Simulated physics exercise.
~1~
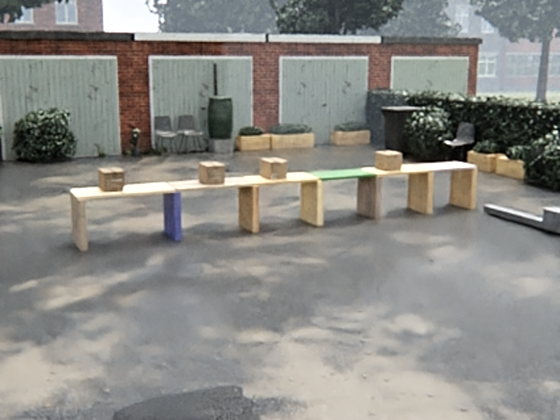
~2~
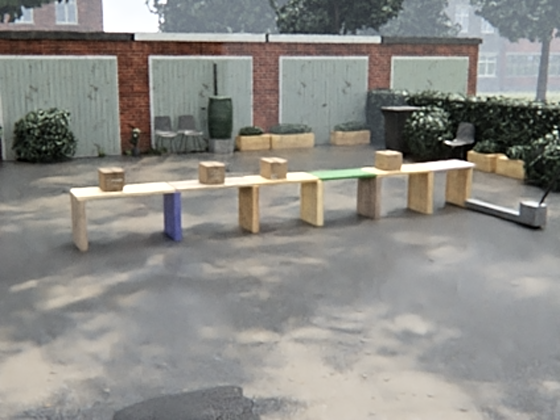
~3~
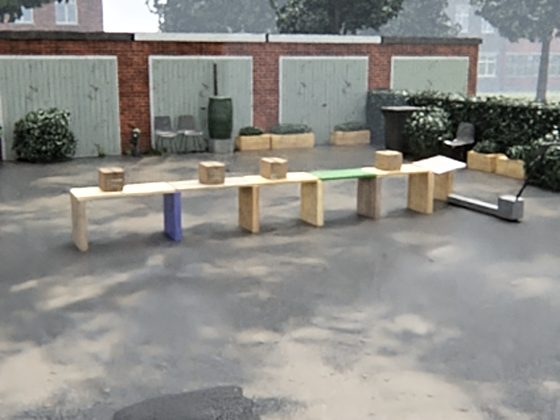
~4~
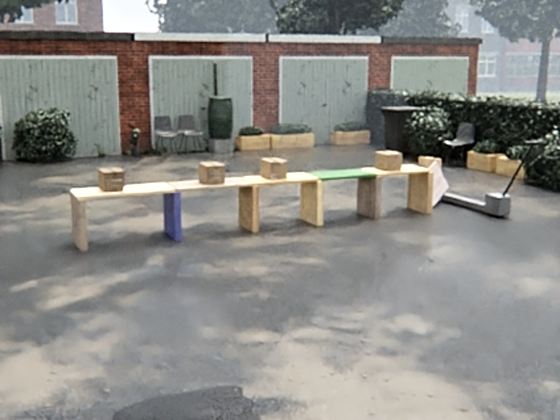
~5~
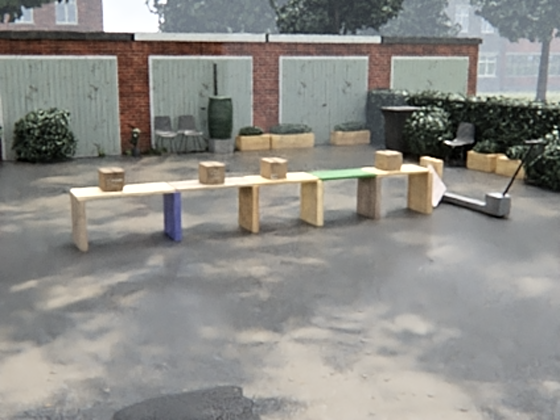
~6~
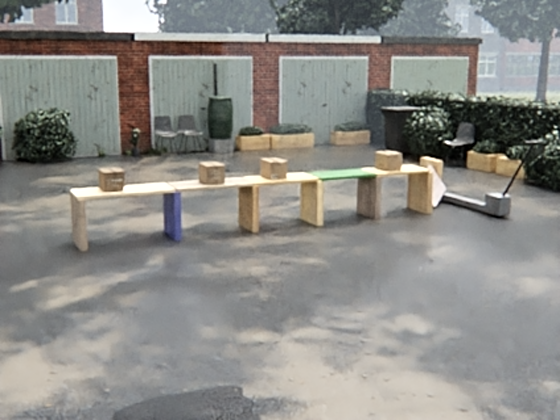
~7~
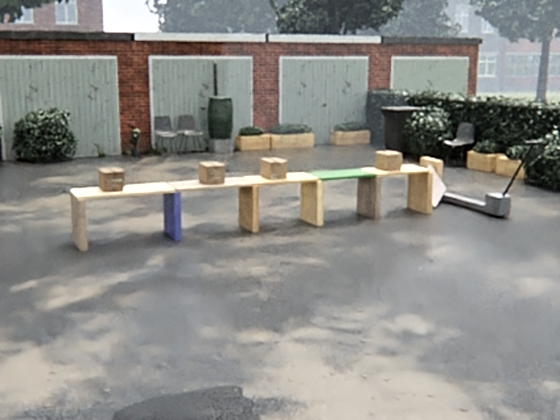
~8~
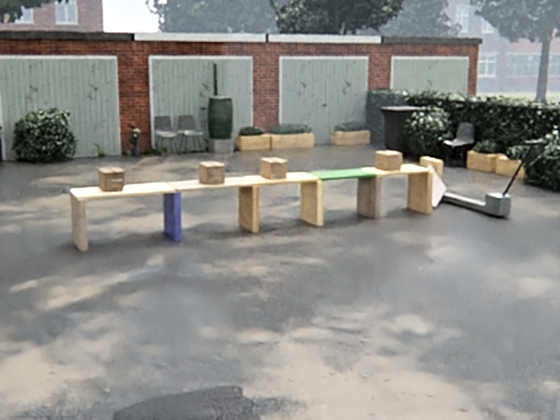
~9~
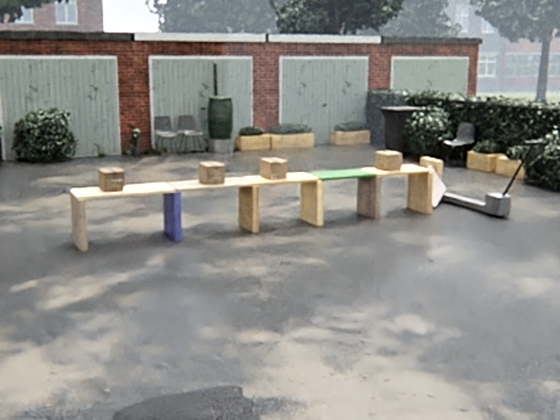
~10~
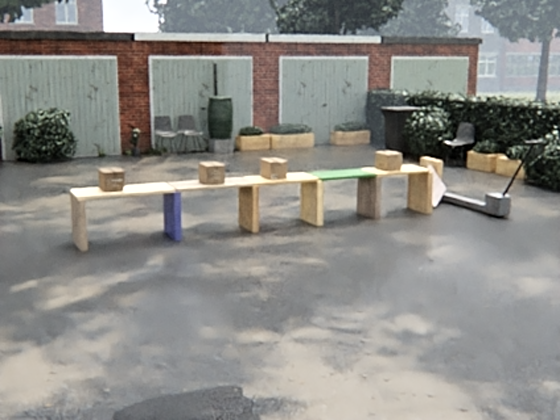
A long, low row of wooden boards on upright blocks stood in a wet yard when a grey jack slid in from the right and pushed the end upright leftward, tipping the end board down, while the rest stayed standing.
